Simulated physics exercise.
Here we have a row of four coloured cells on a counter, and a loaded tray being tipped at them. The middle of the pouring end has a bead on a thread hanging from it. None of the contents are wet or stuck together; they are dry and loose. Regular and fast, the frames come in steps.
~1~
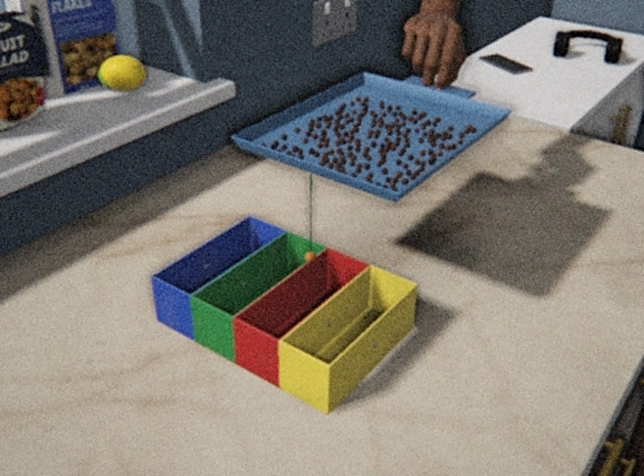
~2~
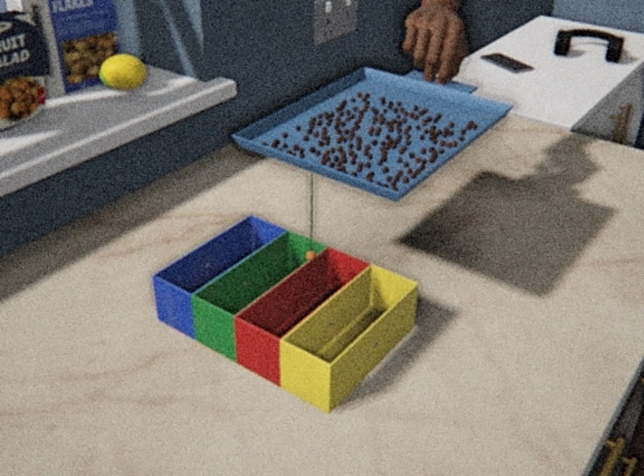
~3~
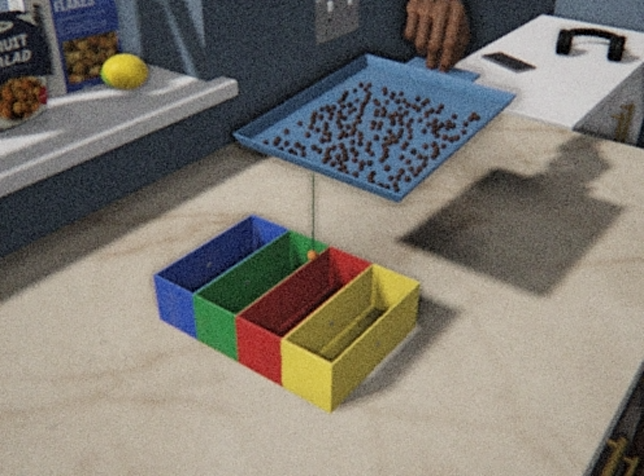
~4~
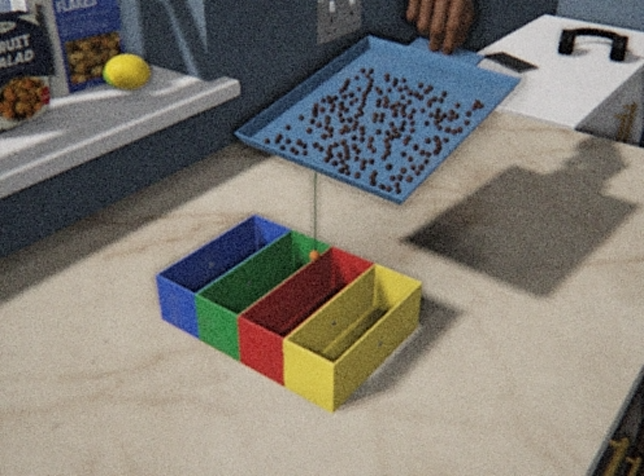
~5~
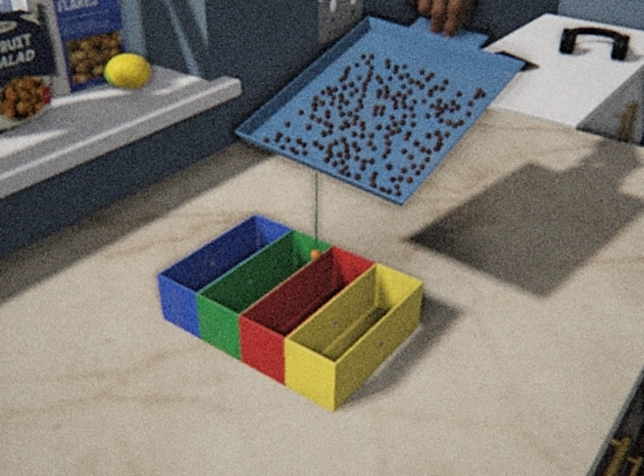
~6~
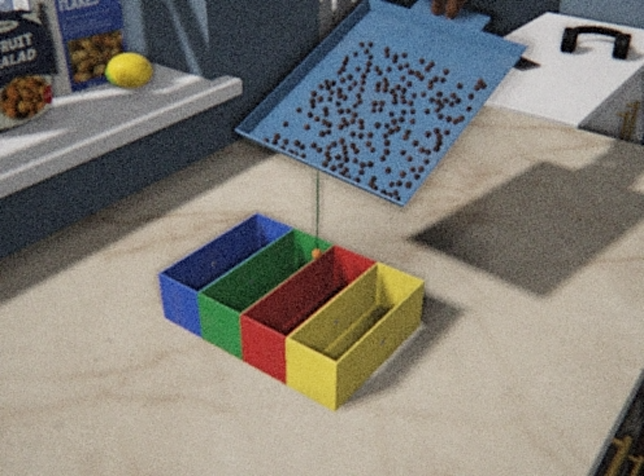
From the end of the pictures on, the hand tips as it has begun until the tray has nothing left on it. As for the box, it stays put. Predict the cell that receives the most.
Most of it goes into the yellow cell.
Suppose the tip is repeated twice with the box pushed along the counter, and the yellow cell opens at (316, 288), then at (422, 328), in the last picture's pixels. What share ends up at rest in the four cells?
You'd see around 30 per cent and then around 100 per cent.
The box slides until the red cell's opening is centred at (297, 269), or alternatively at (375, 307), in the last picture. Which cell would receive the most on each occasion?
So it would be that yellow cell first and the red one after that.
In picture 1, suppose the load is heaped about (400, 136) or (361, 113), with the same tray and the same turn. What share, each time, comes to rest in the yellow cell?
Near 70 and 40 percent respectively.
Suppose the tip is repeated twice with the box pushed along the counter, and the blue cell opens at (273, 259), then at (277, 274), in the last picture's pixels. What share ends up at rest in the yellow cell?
Near 20 % and 10 %.
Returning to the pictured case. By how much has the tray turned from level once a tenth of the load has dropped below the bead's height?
The angle is around 65°.
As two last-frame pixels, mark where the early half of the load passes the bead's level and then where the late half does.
Early half (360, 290), late half (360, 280).
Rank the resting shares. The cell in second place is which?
Runner-up: Red.
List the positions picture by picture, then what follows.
Corners of the pouring end (240, 136) and (397, 189), level; middle of the load (370, 136), allspice berries; bead on its thread (310, 257); blue cell (173, 304); green cell (213, 325); red cell (257, 348); yellow cell (304, 373), in the first picture.
Corners of the pouring end (241, 135) and (398, 189), level; middle of the load (371, 134), in the second picture.
Corners of the pouring end (242, 133) and (399, 190), tipped barely, lowest at the right corner; middle of the load (373, 128), in the third picture.
Corners of the pouring end (243, 132) and (401, 193), tipped a little, lowest at the right corner; middle of the load (375, 121), in the fourth picture.
Corners of the pouring end (244, 130) and (401, 196), tipped clearly, lowest at the right corner; middle of the load (375, 114), in the fifth picture.
Corners of the pouring end (244, 128) and (402, 198), tipped clearly, lowest at the right corner; middle of the load (374, 111), every one on the move; blue cell (180, 301); green cell (221, 322); red cell (264, 345); yellow cell (311, 370), in the sixth picture.
Just after the last frame, tray tipped steeply; roughly half on the tray; about a tenth in the yellow cell; about a tenth in the red cell; roughly a quarter falling or outside the box.
A moment on, tray tipped past a quarter turn; roughly two thirds in the yellow cell; roughly a quarter in the red cell; about a tenth falling or outside the box.
Further on, tray tipped past a quarter turn; roughly two thirds in the yellow cell; roughly a quarter in the red cell; about a tenth falling or outside the box.
When it is over, tray tipped past a quarter turn; roughly two thirds in the yellow cell; roughly a quarter in the red cell; not one in the green cell; not one in the blue cell; about a tenth outside the box.
